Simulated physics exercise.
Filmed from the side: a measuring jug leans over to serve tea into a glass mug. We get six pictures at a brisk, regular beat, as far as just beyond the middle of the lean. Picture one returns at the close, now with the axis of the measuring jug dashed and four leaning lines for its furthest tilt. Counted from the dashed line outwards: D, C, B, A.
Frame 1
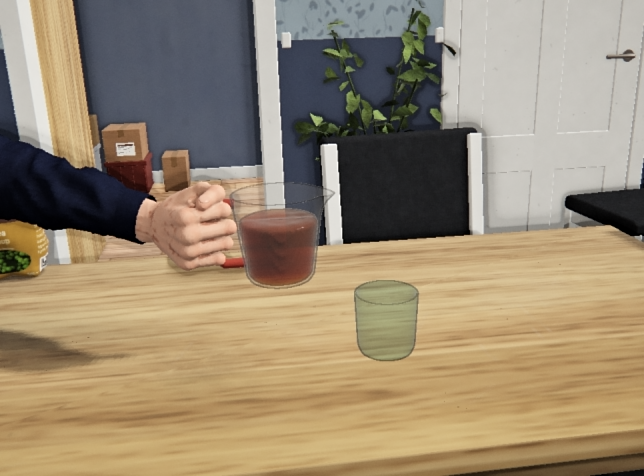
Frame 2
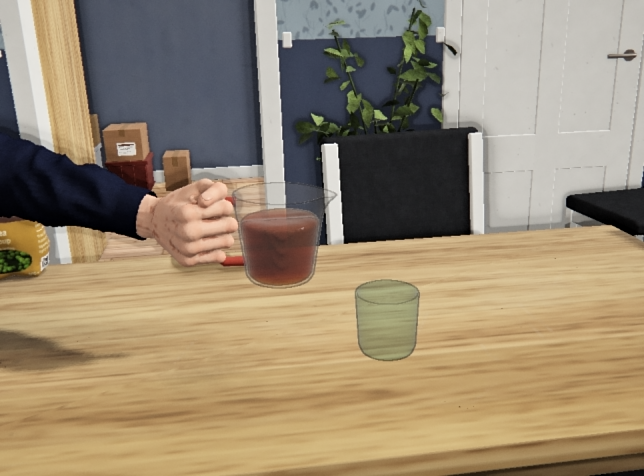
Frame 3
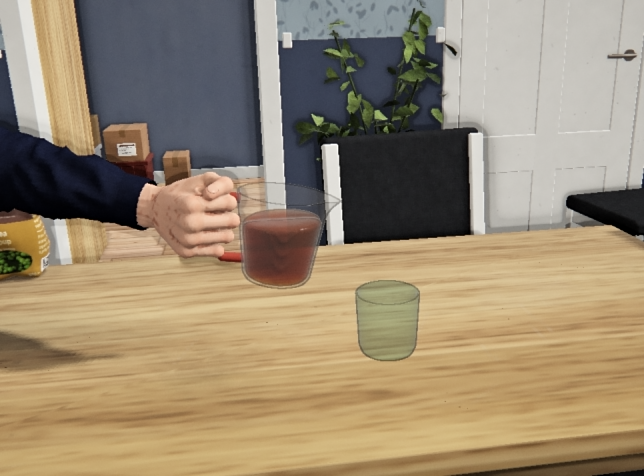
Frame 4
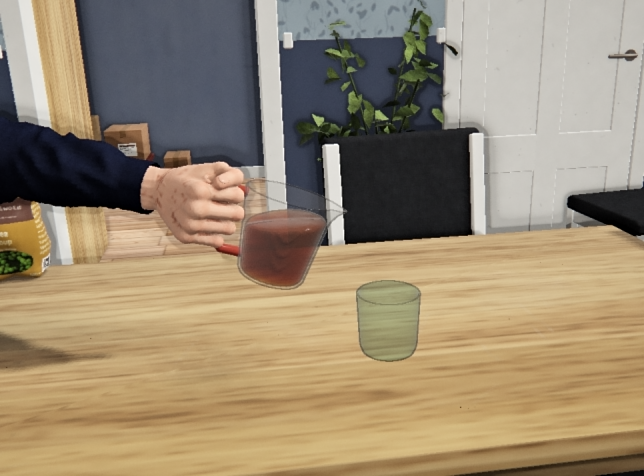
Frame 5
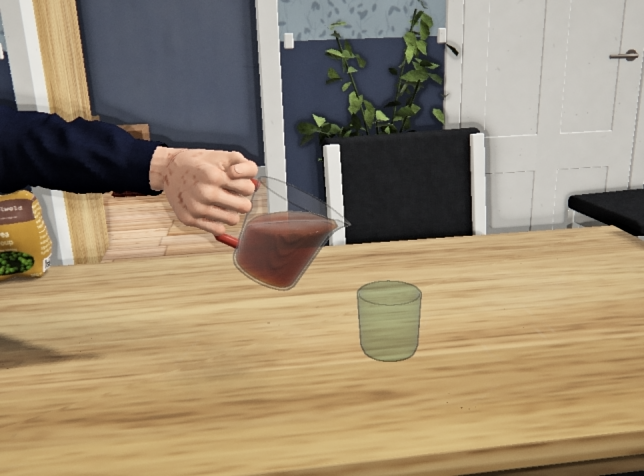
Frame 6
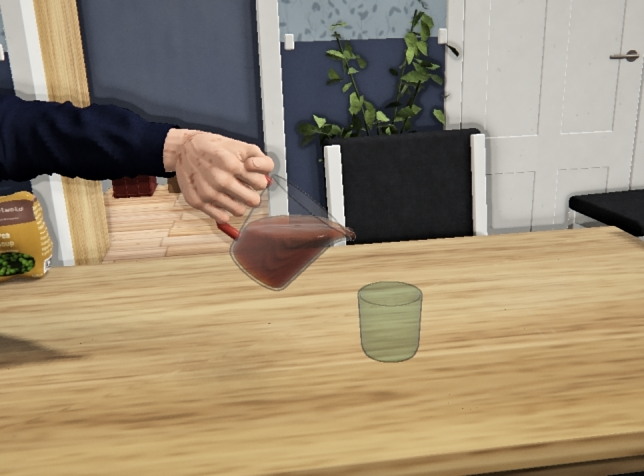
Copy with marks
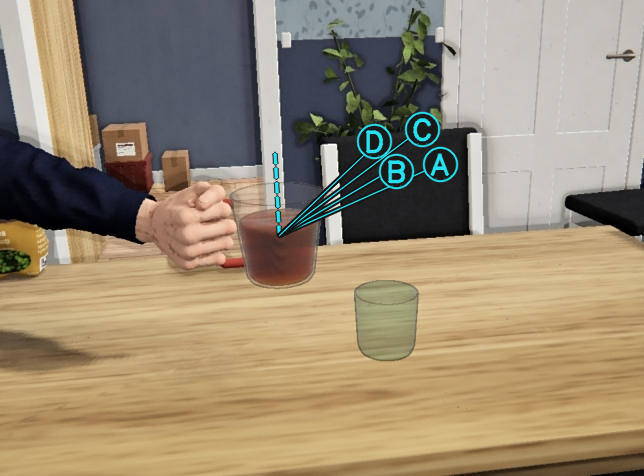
In a room with dark blue walls and a white door, a light wooden table is seen from the side by a still camera. A hand in a navy sleeve holds a clear, red-handled measuring jug of reddish-brown tea at left, near an empty greenish glass. The hand tilts the jug steadily rightward, and the tea slants up to its lip.
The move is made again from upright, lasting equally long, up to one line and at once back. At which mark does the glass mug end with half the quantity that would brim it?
C is best.
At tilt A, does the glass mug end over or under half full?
Over half.
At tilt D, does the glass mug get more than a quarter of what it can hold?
Yes, clearly.
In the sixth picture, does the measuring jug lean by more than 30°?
Yes.
On the marked copy, A at (424, 170); B at (379, 176); C at (408, 138); D at (363, 155).
Choosing A, the glass mug ends with about 88 % of what it can hold.
Choosing B, the glass mug ends with about 70 % of what it can hold.
Choosing C, the glass mug ends with about 50 % of what it can hold.
Choosing D, the glass mug ends with about 32 % of what it can hold.
